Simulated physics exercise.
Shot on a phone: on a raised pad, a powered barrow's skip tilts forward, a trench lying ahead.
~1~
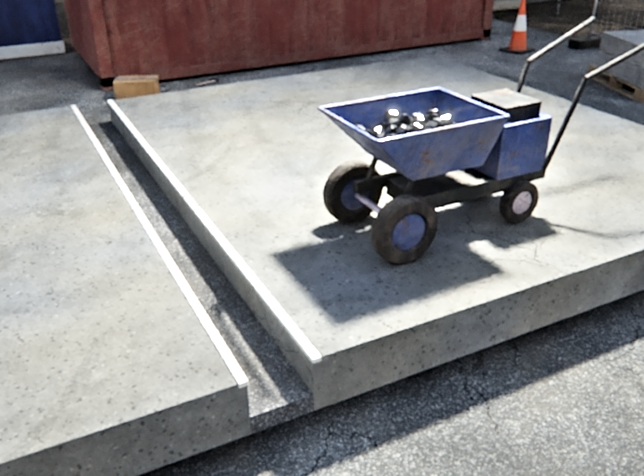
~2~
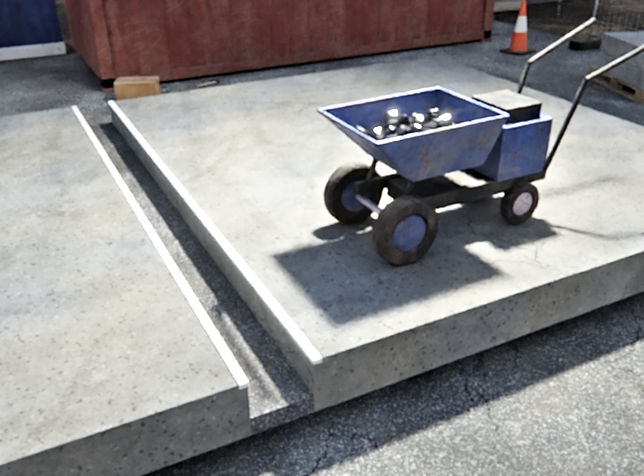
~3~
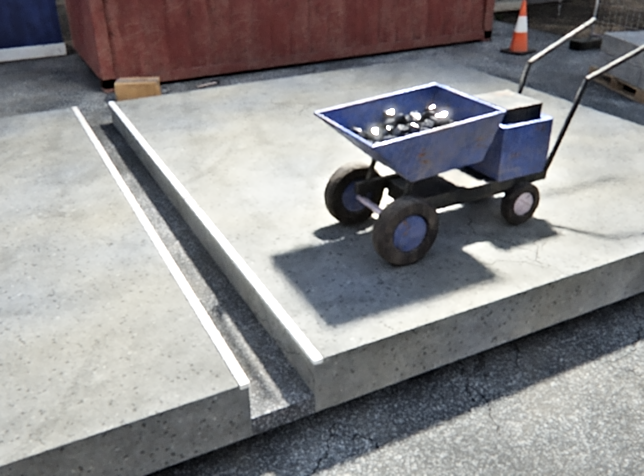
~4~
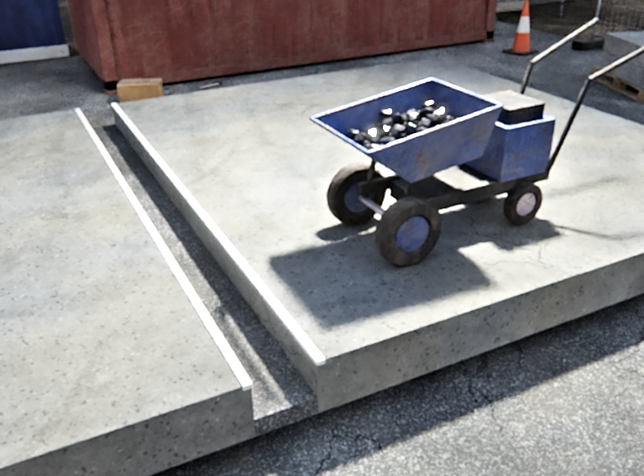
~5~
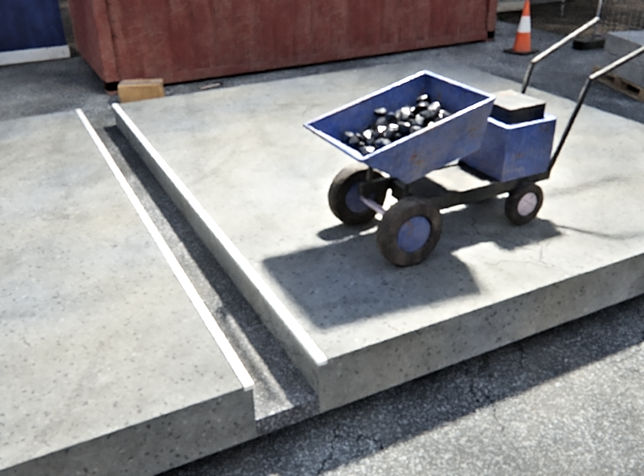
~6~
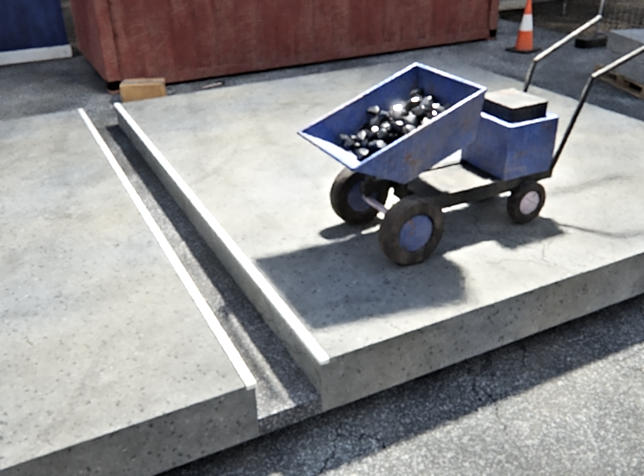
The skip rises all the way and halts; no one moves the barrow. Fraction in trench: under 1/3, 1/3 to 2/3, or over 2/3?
The trench gets at least one third but no more than two thirds of the load.
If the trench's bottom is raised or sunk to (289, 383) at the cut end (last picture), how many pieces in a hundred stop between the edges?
I'd guess close to 50 percent.
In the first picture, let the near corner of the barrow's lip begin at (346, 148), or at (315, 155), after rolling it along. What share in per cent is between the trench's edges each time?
The shares come out close to 100 and 80 per cent, in that order.
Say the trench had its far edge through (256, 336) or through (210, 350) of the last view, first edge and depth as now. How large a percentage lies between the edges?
About 50 %, then 50 %.
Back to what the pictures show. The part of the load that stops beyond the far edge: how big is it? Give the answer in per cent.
Estimate: Around 0 per cent.
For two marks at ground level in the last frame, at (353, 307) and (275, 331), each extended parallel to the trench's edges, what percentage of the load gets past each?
About 90 % and 40 %.
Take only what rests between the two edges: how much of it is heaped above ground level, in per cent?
I'd say around 0 percent.
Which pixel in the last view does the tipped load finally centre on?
Roughly at pixel (244, 299).
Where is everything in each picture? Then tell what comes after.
The first picture shows lip of the skip at (378, 142), level; top of the load at (425, 129), lumps of coal; first edge of the trench at (288, 322); far edge at (219, 343), the trench over half as wide as the skip, and about half as deep as wide.
The second picture shows lip of the skip at (377, 144), level; top of the load at (425, 129).
The third picture shows lip of the skip at (373, 148), tipped barely; top of the load at (431, 125).
The fourth picture shows lip of the skip at (368, 154), tipped a little; top of the load at (429, 122).
The fifth picture shows lip of the skip at (361, 161), tipped a little; top of the load at (423, 119).
The sixth picture shows lip of the skip at (353, 170), tipped clearly; top of the load at (429, 115); first edge of the trench at (296, 324); far edge at (227, 345).
Soon after the last picture, skip tipped steeply; all in the skip.
A little later, skip tipped right over; about two thirds in the skip; about a quarter short of the trench; a small part in or heaped over the trench.
Later still, skip tipped right over; a small part in the skip; about a third short of the trench; about half in or heaped over the trench.
At rest, skip tipped right over; a small part in the skip; about a third short of the trench; about half in or heaped over the trench; none beyond it.
